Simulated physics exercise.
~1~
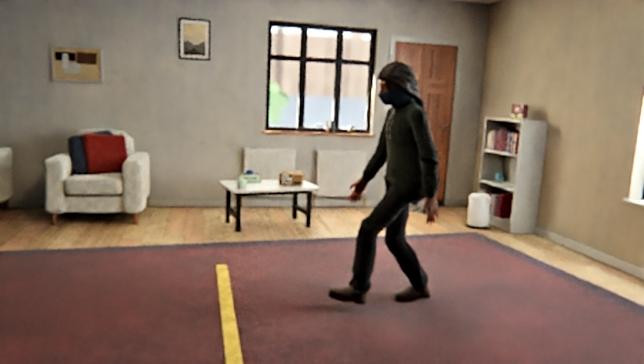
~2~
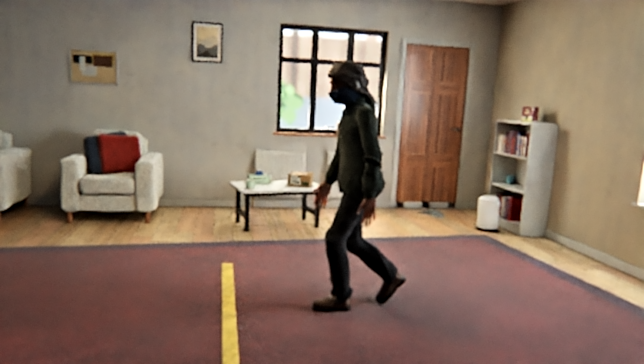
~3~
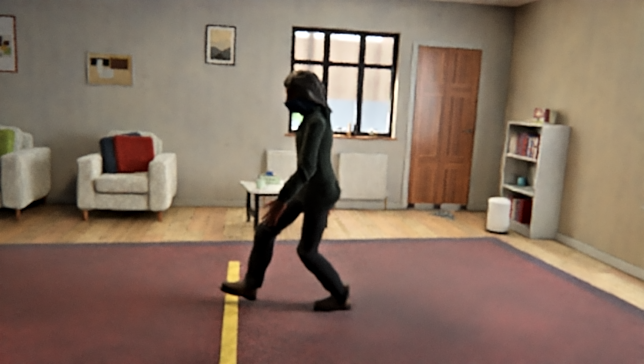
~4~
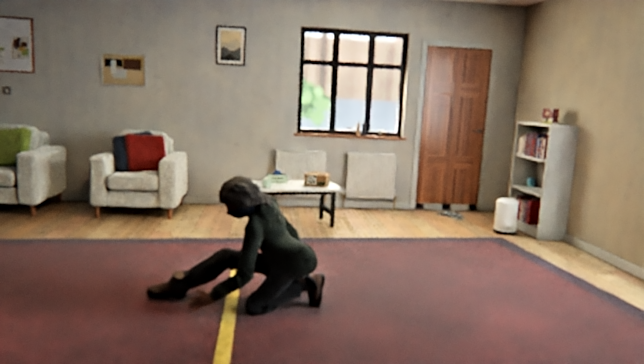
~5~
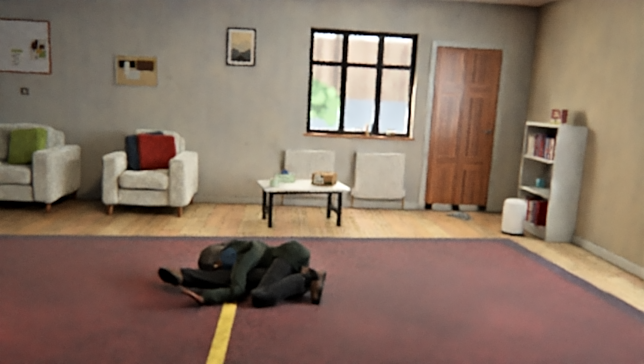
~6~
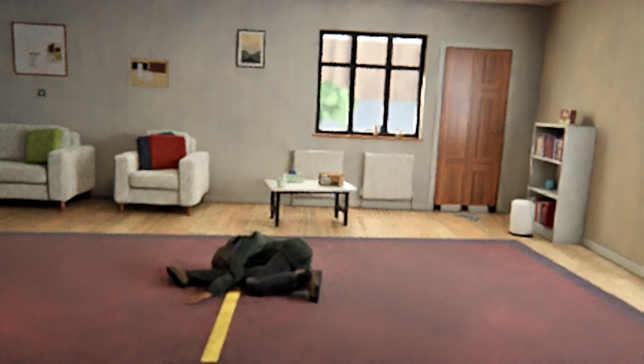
To begin with, a dark-clothed person with a covered face walks left across a dark red floor area towards a yellow strip, in a room with pale armchairs, a low table and a wooden door. The person keeps striding while the camera drifts slightly sideways. Close to the strip, one foot reaches forward to it, and then the body drops, knees folding, one leg stretched across the line. The torso slumps forward and down to the floor. Finally the person lies crumpled in a low heap, with the hips and chest short of the strip.
